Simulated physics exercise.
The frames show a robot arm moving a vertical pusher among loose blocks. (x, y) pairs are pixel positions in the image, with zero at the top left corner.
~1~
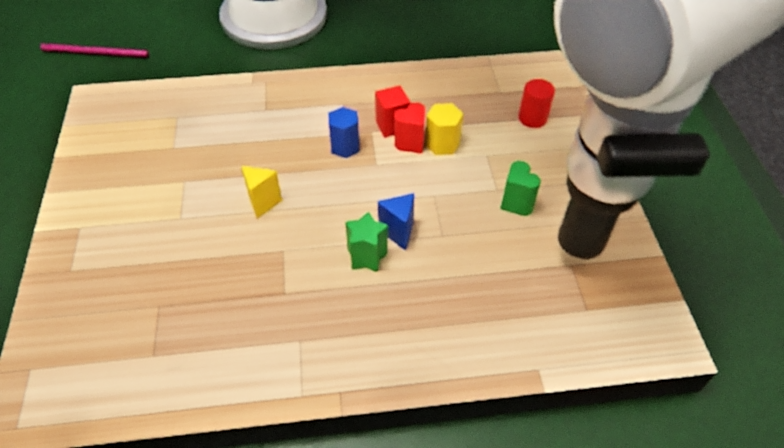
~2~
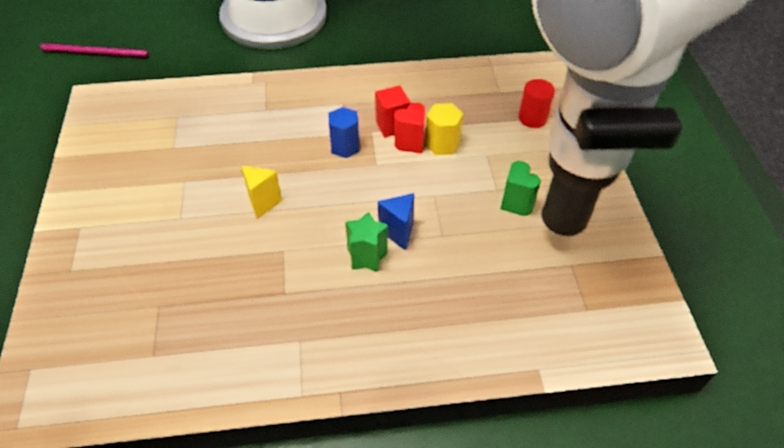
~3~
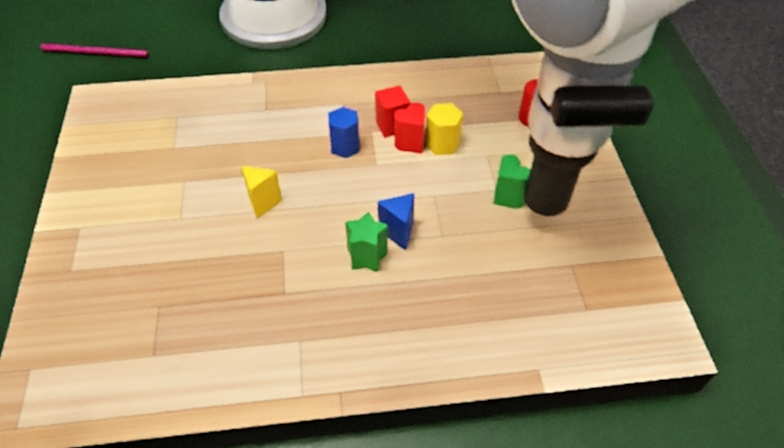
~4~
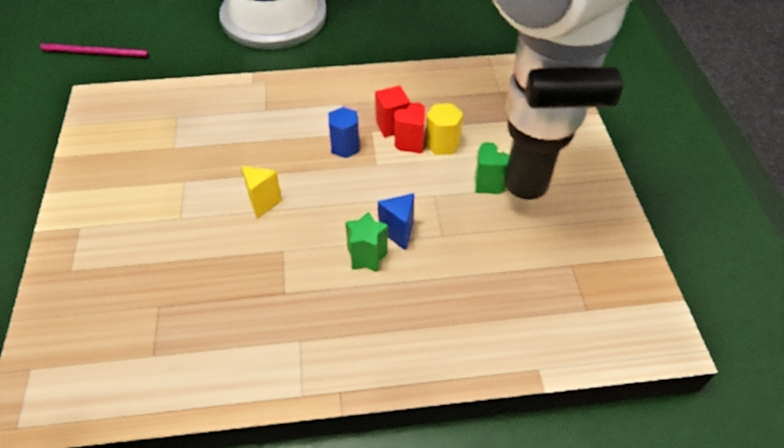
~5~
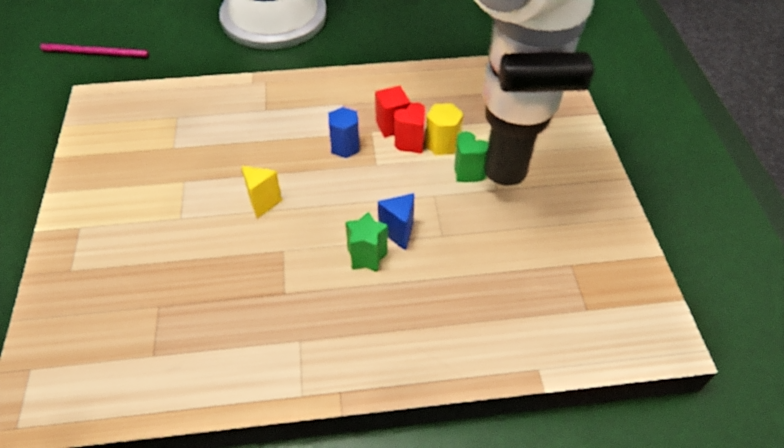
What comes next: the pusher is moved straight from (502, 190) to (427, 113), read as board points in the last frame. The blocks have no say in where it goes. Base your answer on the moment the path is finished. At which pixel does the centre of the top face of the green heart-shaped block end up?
So, by the moment the path ends, you'll find the top centre of the green heart-shaped block at (429, 124).
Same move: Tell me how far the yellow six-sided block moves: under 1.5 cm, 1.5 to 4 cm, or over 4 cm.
The block winds up beyond 4 cm from where it is now.
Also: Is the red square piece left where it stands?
No, that is not what happens.
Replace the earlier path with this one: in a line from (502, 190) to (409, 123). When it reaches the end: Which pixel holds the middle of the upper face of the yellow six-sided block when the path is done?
Near (402, 69).
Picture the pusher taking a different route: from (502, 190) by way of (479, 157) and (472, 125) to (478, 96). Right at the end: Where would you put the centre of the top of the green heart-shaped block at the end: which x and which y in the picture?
Around pixel (448, 127).
The first path, step by step. One third of the way, pusher (477, 142); red heart-shaped block (410, 112); yellow six-sided block (438, 108), turned 25° clockwise; green heart-shaped block (442, 130), turned 65° anticlockwise.
Two thirds of the way, pusher (452, 117); red square piece (384, 92); red heart-shaped block (399, 110), turned 30° anticlockwise; yellow six-sided block (420, 94), turned 45° clockwise; green heart-shaped block (429, 124), turned 115° anticlockwise.
At the end, pusher (429, 93); red square piece (367, 90), turned 20° anticlockwise; red heart-shaped block (399, 110), turned 30° anticlockwise; yellow six-sided block (393, 80); green heart-shaped block (429, 124), turned 115° anticlockwise.
